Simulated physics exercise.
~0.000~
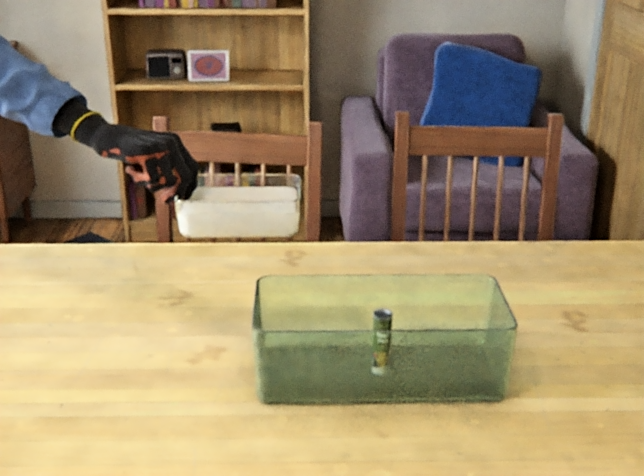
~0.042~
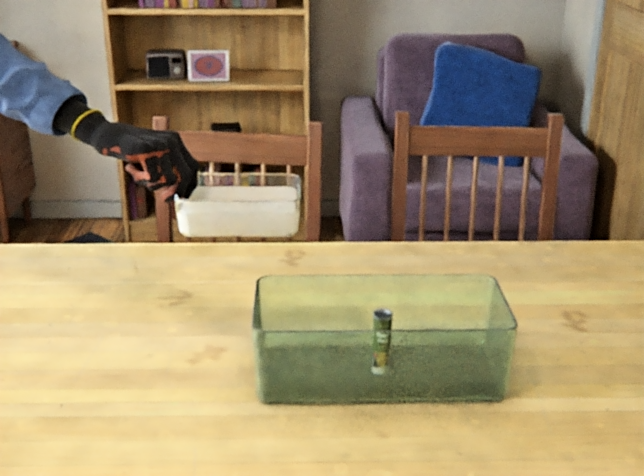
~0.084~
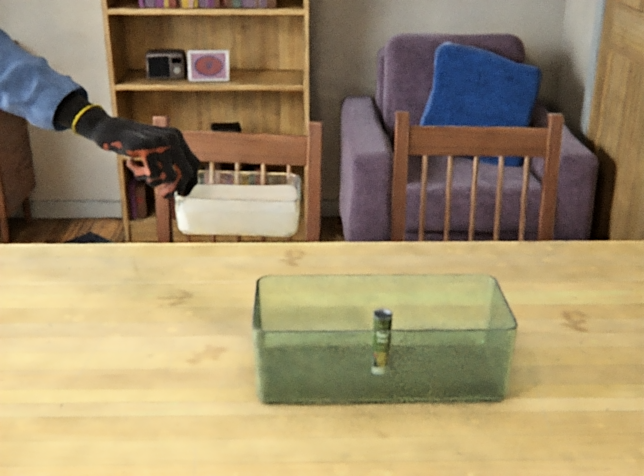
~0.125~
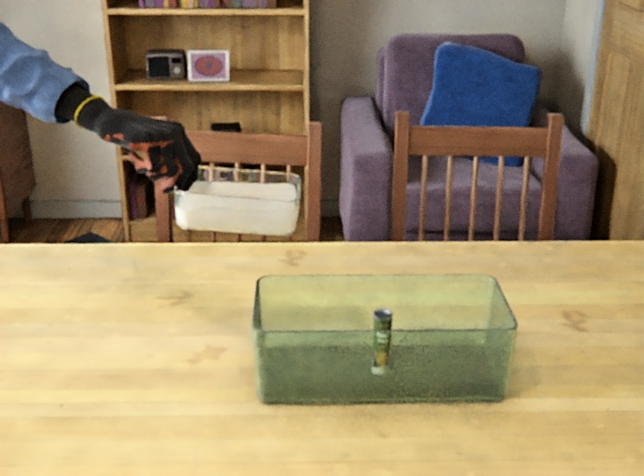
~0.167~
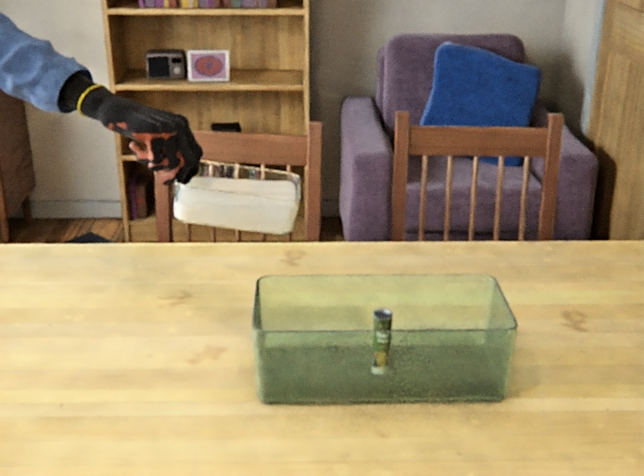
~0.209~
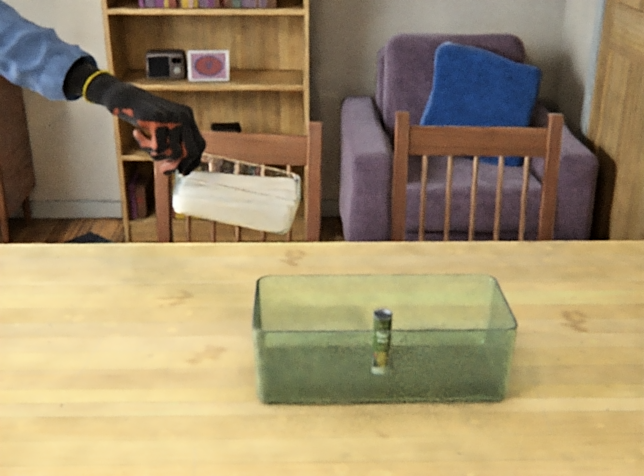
A gloved hand holding a clear food box of white milk keeps it almost level at first, beyond a wooden table where a green basin sits with a small tin in it. The hand then gradually raises the box's left side, tilting it gently to the right, the milk still inside.
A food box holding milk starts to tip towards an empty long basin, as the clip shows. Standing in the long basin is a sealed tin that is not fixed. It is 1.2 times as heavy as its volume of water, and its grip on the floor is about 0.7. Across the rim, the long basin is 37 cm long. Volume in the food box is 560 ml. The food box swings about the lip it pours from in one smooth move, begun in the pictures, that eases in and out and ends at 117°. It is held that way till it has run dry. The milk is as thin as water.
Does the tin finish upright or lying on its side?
It finishes upright.
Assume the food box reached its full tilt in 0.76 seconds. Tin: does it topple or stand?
Result: Tin upright.
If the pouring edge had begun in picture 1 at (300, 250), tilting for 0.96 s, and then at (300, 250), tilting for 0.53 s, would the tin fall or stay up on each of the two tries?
Run one: It tumbles. Run two: It tumbles.
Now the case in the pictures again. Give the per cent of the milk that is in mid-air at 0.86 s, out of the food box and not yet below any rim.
Something like 7 per cent is in the air then.
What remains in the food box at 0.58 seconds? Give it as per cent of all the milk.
Near 24 in a hundred.
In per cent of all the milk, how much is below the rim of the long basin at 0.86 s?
Roughly 90 percent of it.
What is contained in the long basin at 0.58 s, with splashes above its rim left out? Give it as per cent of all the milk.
Roughly 8 percent.
After 0.58 s the tilt is 78° and 23 per cent is still to pour; the tin stands where it began.
After 0.86 s the tilt is 114° and 1 per cent is still to pour; the tin stands where it began.
After 1.15 s the tilt is 117° and 0 per cent is still to pour; the tin stands where it began.
After 1.46 s the tilt is 117° and 0 per cent is still to pour; the tin stands where it began.
In the end the tin stands where it began.
